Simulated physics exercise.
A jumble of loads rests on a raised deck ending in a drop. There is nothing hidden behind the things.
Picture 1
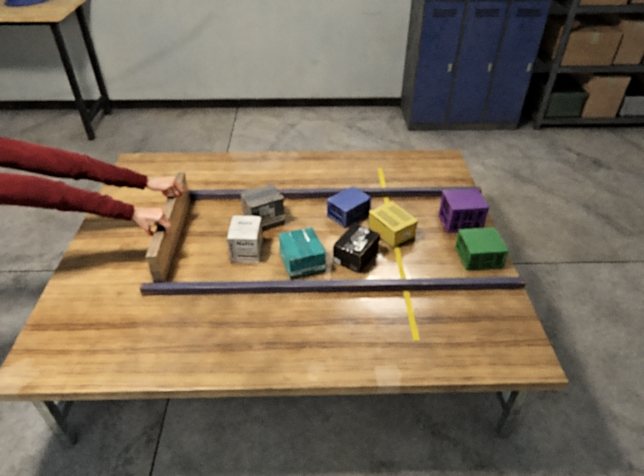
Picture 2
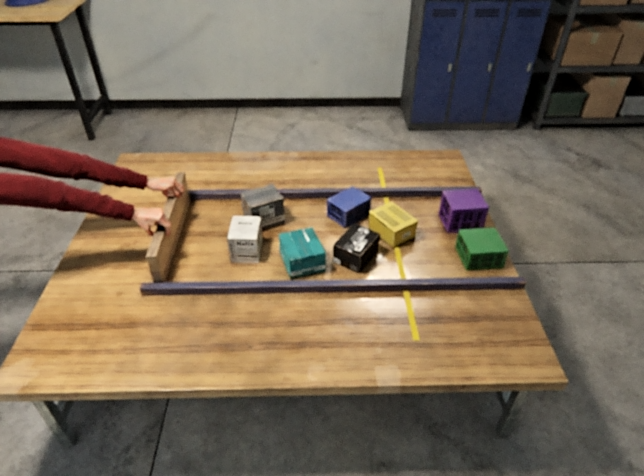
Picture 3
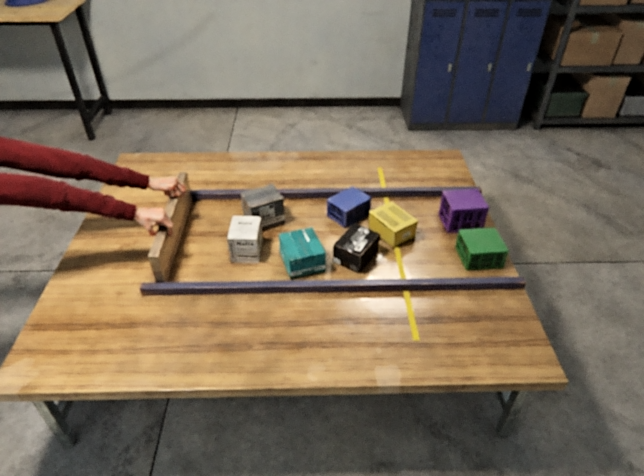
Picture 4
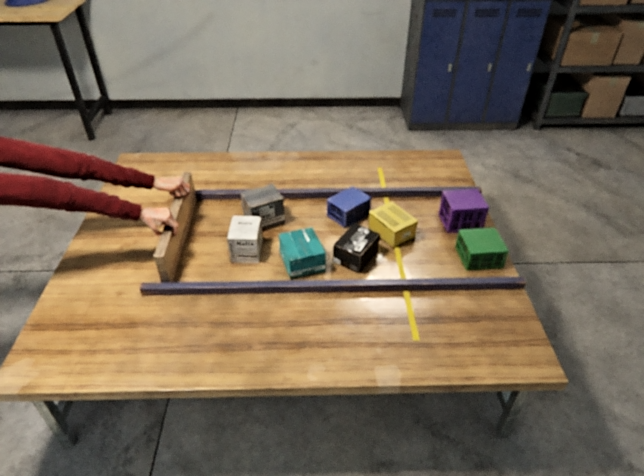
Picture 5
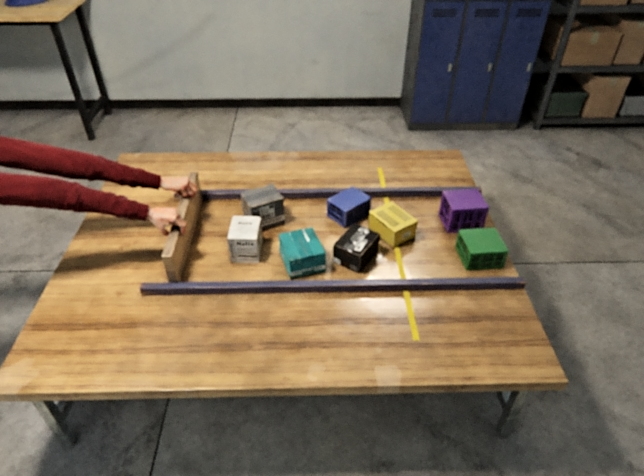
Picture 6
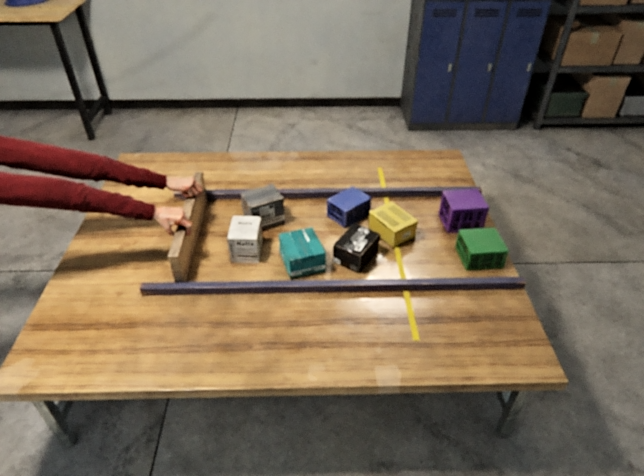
Two hands slowly slide a wooden plank a little right toward still, colourful boxes.
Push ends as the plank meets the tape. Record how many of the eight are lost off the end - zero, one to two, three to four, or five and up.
In the end, the drop-off count sits at one or a two.
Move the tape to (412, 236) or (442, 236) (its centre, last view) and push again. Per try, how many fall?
So that's 1 for the first and 3 for the second.
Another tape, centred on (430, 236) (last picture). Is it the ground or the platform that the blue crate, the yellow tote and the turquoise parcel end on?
The blue crate holds on, the yellow tote stays on, the turquoise parcel is kept.
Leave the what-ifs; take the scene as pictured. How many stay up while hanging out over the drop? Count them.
The count is 0.
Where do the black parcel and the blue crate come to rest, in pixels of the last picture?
The black parcel finishes at (482, 258); the blue crate finishes at (435, 201).
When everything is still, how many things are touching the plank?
Number in contact with it: 2.
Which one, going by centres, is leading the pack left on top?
Purple crate - nearest.
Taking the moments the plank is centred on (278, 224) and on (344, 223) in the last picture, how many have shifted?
Counts: 4 and 6.
Soon after, none off yet; green crate at rest near (481, 249); purple crate at rest near (463, 211); yellow tote at rest near (392, 225).
In the end, the number that fall off is one or two; gone, green crate.
